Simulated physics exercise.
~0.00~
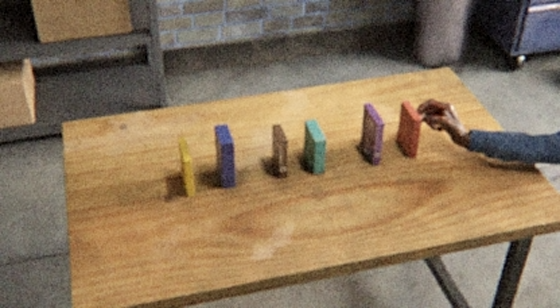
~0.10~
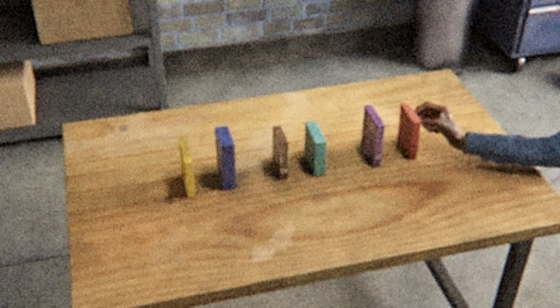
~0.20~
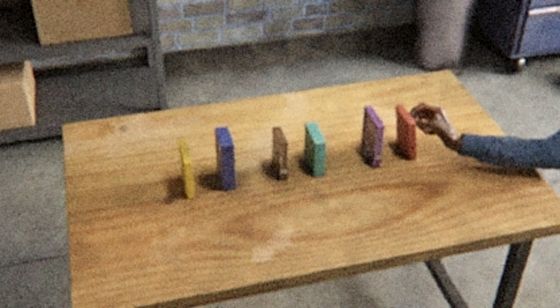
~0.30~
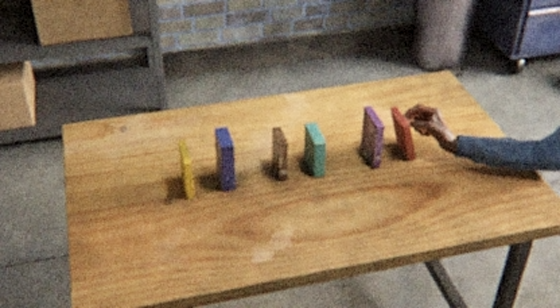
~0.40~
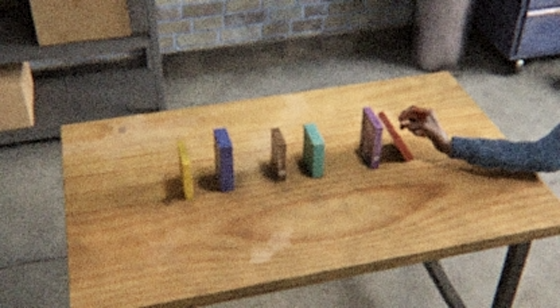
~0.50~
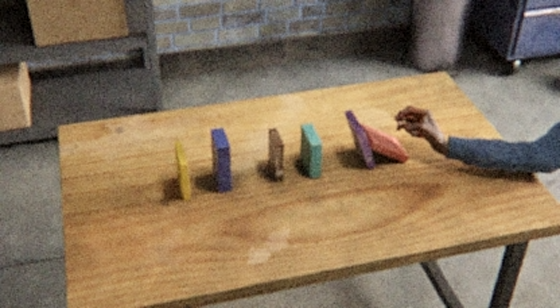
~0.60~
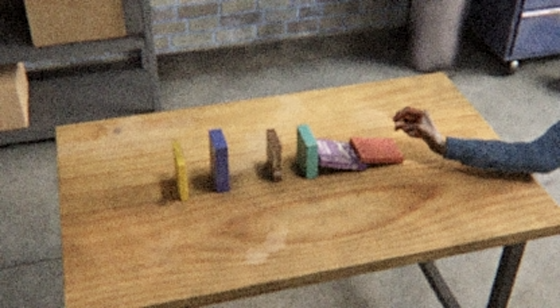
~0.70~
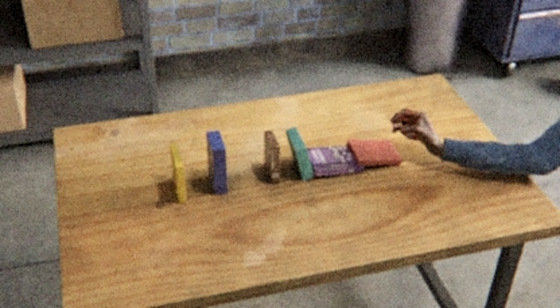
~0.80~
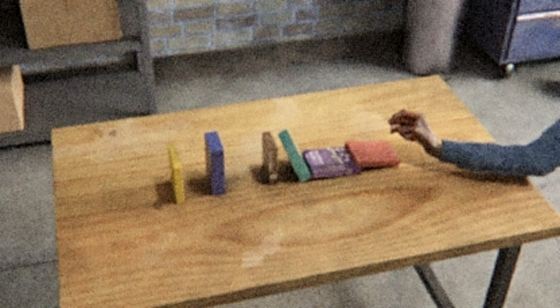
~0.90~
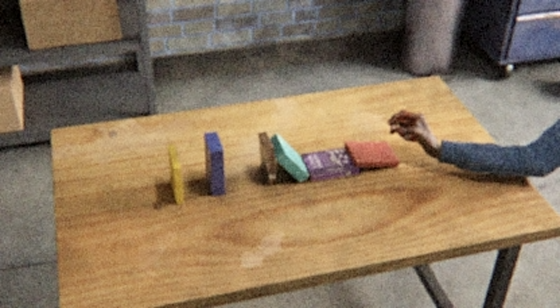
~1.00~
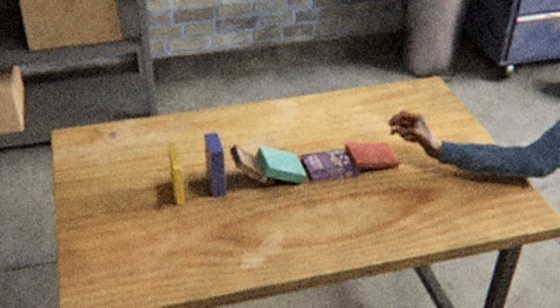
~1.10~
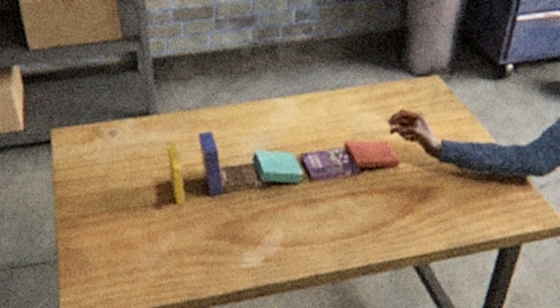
A hand tips the red block left, toppling three others before the blue and yellow blocks.
